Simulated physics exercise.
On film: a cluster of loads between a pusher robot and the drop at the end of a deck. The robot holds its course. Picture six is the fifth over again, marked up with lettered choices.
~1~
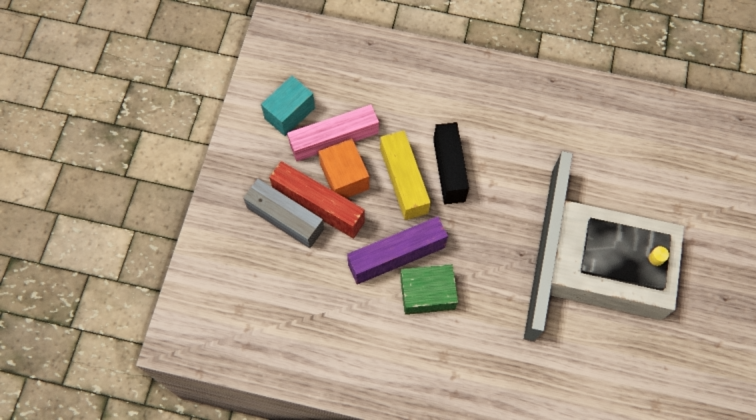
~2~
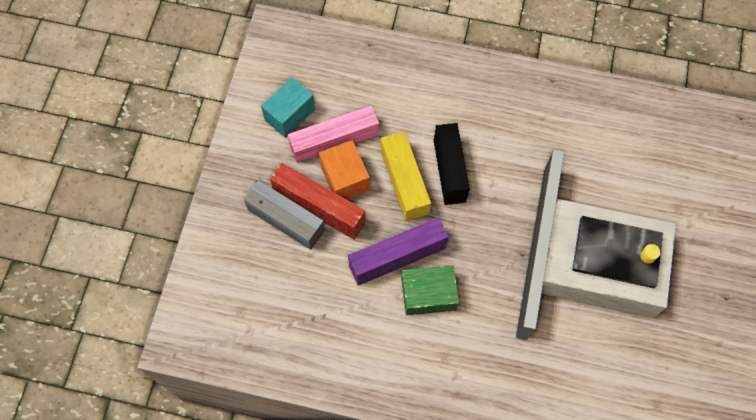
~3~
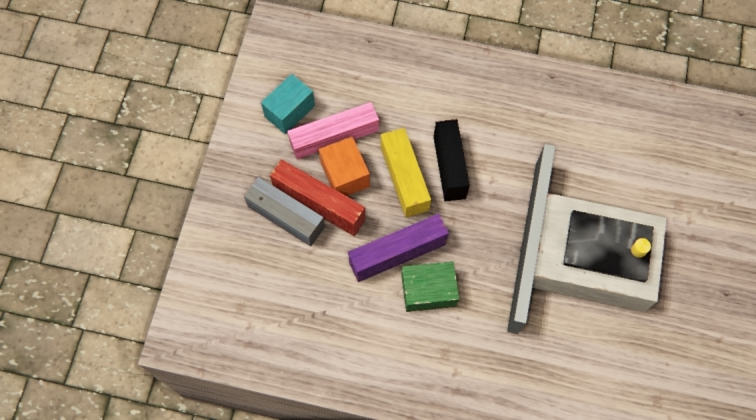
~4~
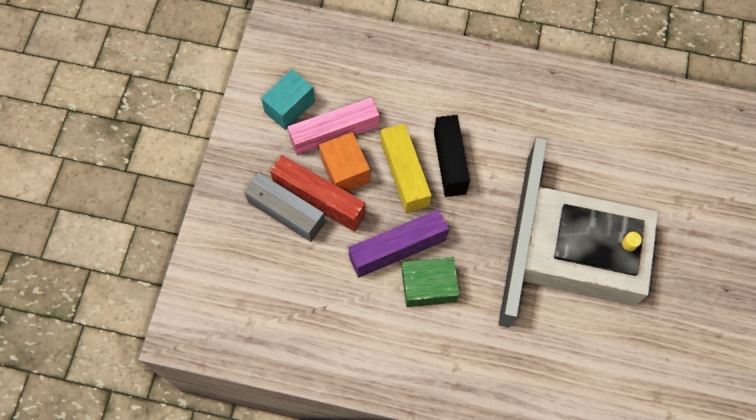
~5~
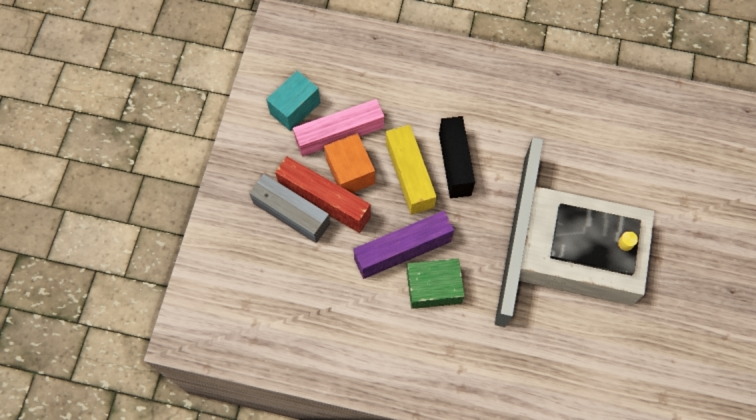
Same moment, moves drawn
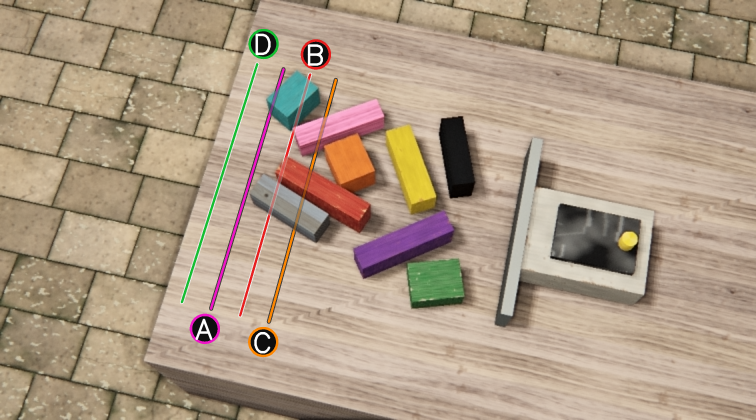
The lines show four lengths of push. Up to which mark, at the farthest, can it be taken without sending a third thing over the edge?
B is the last line within the limit.
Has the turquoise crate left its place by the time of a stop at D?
By then, yes.
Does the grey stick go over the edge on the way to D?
Yes.
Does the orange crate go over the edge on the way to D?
Yes.
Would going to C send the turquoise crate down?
No.
On the copy, A at (249, 183); B at (277, 189); C at (304, 194); D at (222, 177).
On B. First, robot (498, 218); green crate (386, 273); black stick (428, 151).
Then, robot (407, 199); turquoise crate (282, 86); grey stick (257, 199).
Finally, robot (341, 185); pink stick (234, 95); orange crate (225, 128); none fallen.
By contrast, A drops four; C is within the limit but short; D drops five.
